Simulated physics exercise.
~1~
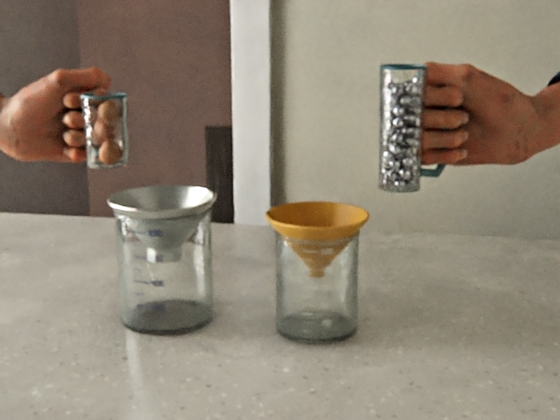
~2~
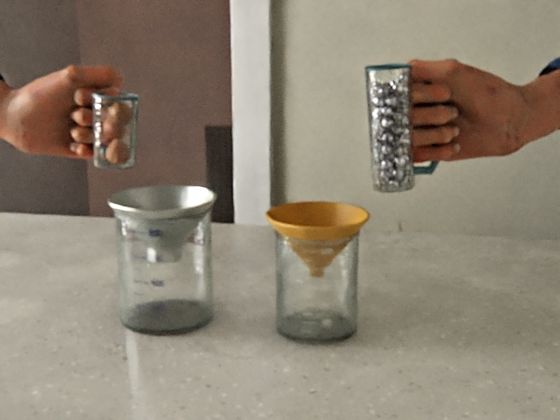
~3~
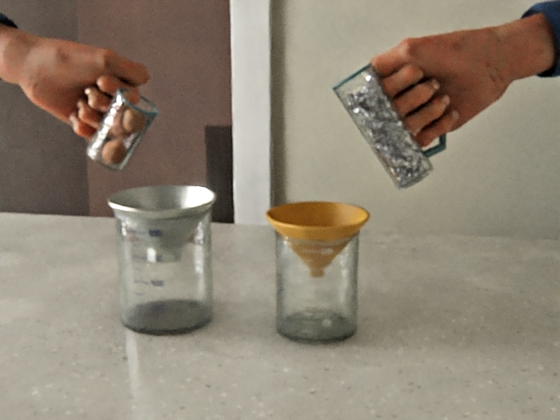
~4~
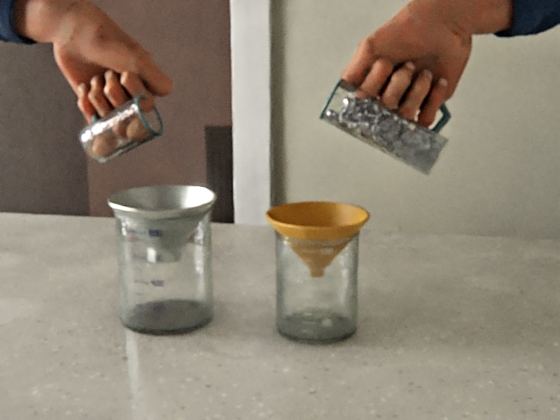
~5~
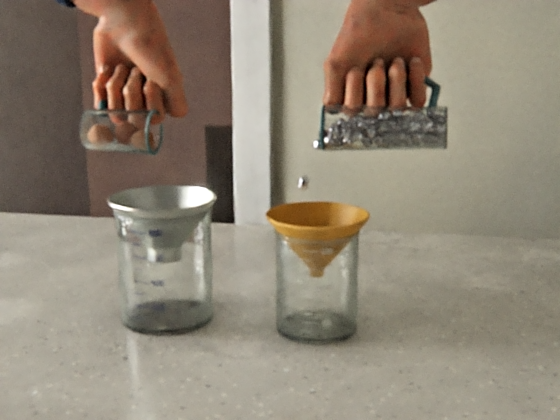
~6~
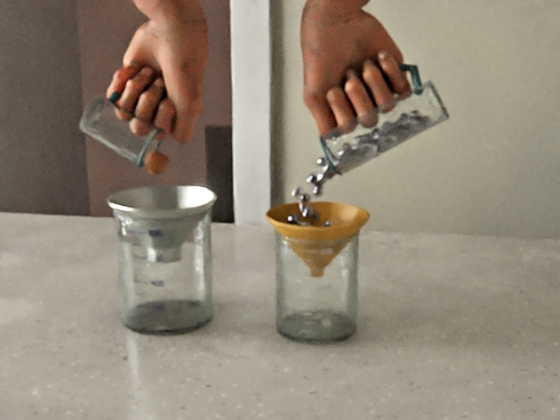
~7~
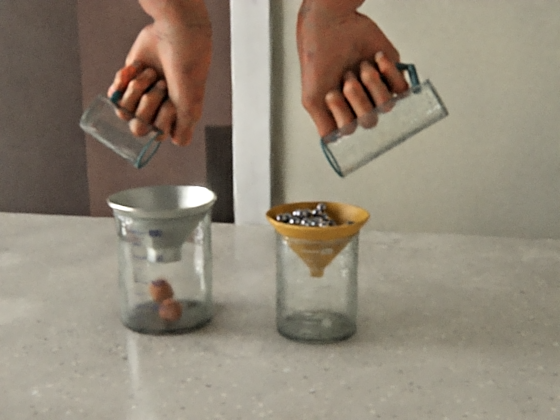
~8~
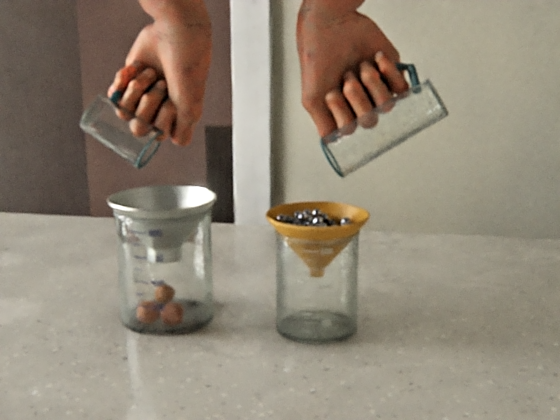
We see two hands tilt clear cups over funnels set in glass jars, pouring a few brown balls into the grey funnel on the left and many small silvery beads into the yellow one on the right; the balls drop into their jar, while the beads stay stuck in the funnel.
